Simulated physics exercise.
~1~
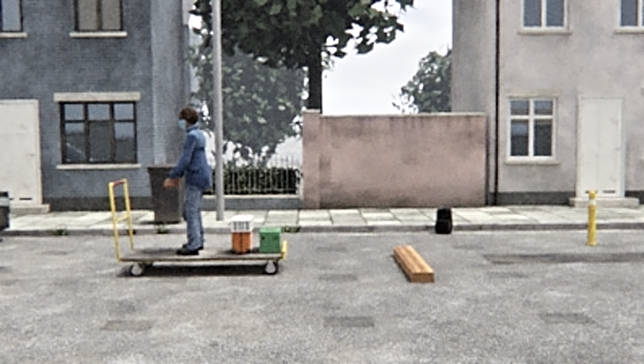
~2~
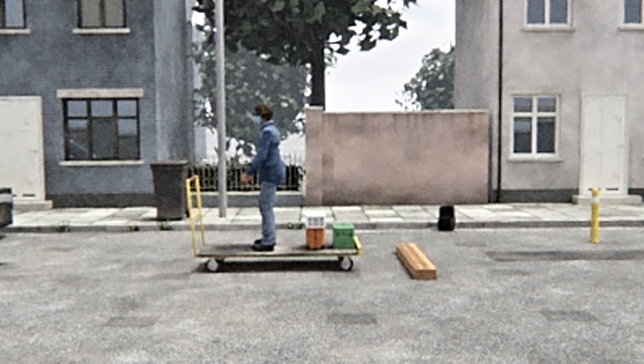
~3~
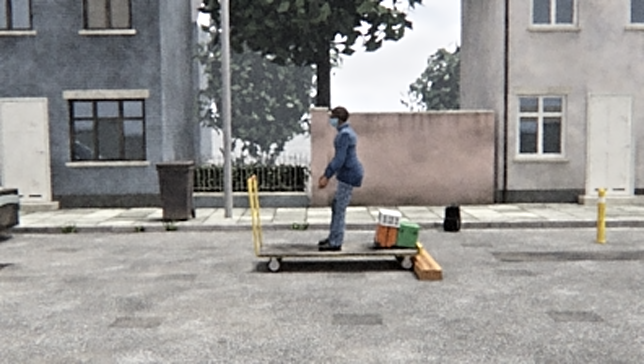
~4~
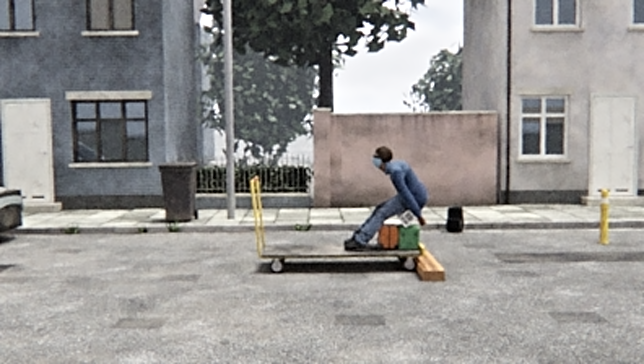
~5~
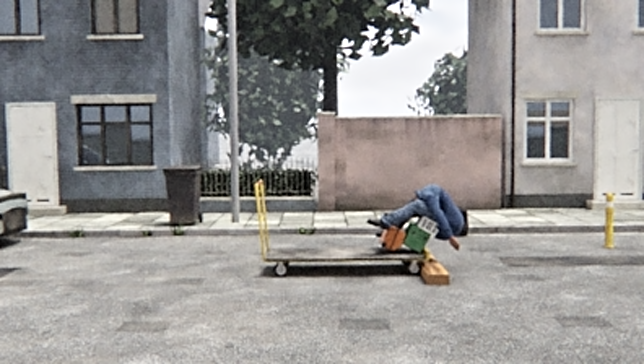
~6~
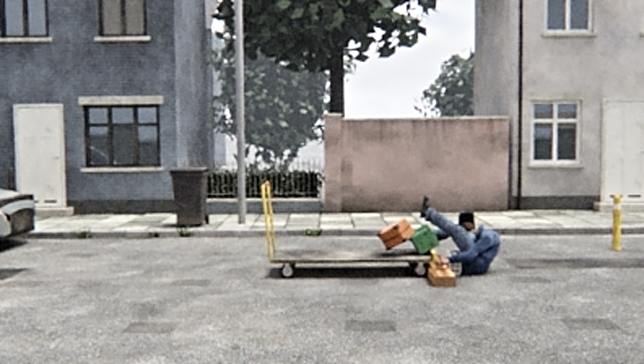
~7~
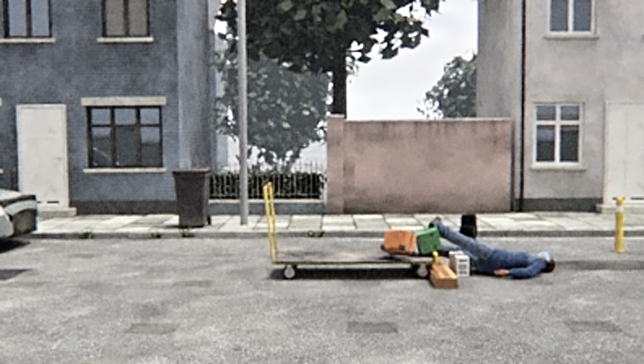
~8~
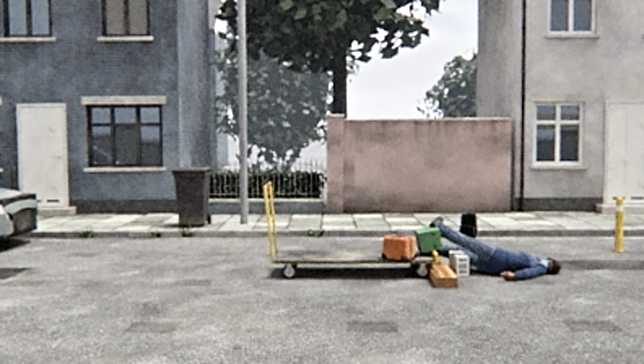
A person in a blue top and jeans stands on a flat trolley with a yellow handle, seen side-on across a grey street before houses, a low wall and a tree. A white crate sits on an orange case beside a green box near the deck's right end. The trolley rolls right and stops dead against an orange-brown kerb block. The person pitches forward over the load, tumbles headfirst off the front and lands sprawled on the road. The white crate drops beside the block, while the orange case and green box tip and settle at the deck's front end.
